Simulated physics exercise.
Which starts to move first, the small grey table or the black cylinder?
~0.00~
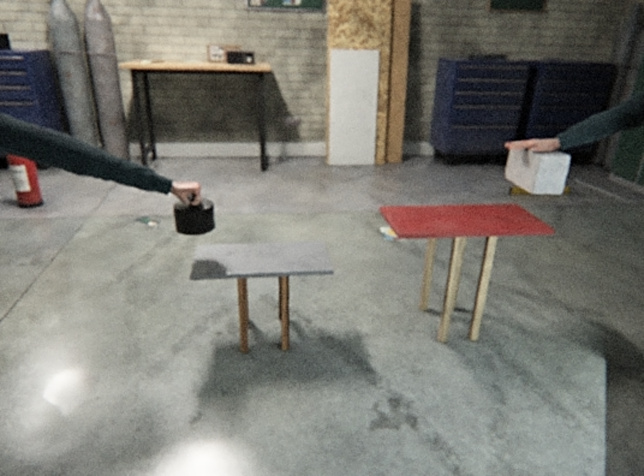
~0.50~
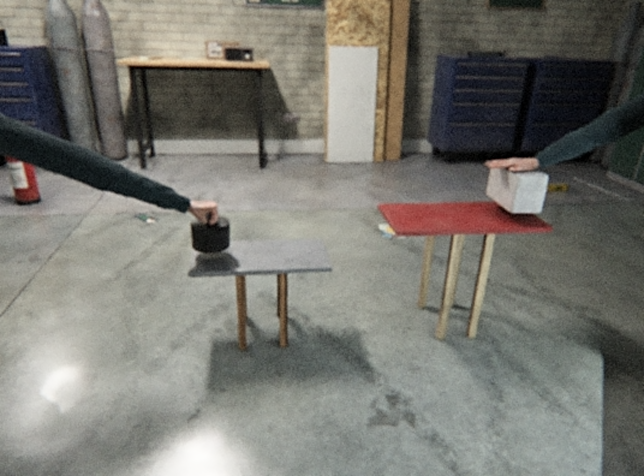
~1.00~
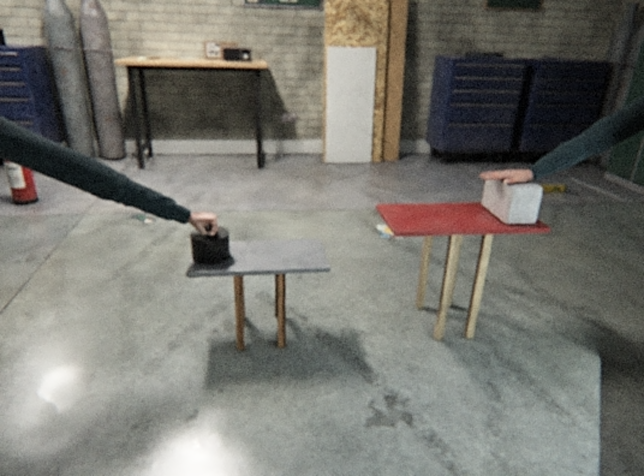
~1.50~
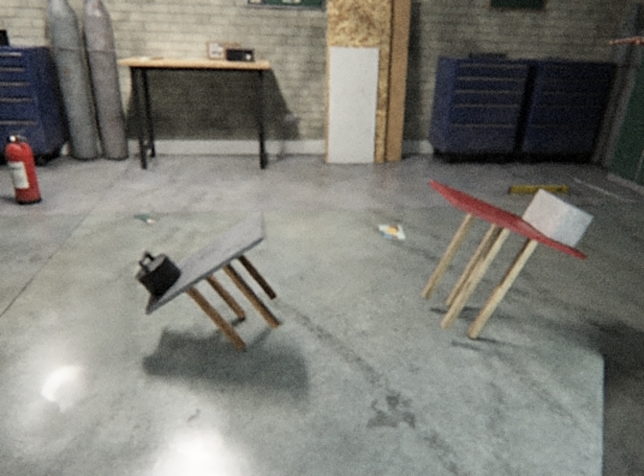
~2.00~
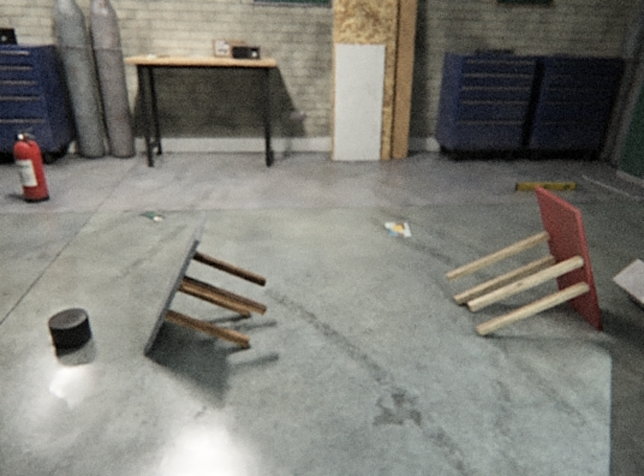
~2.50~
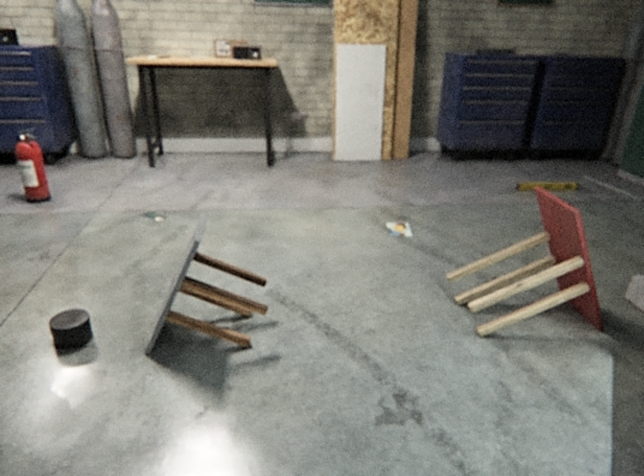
The black cylinder moves first, as a hand lowers it while the small grey table is still standing in place. The table starts to tip only later.
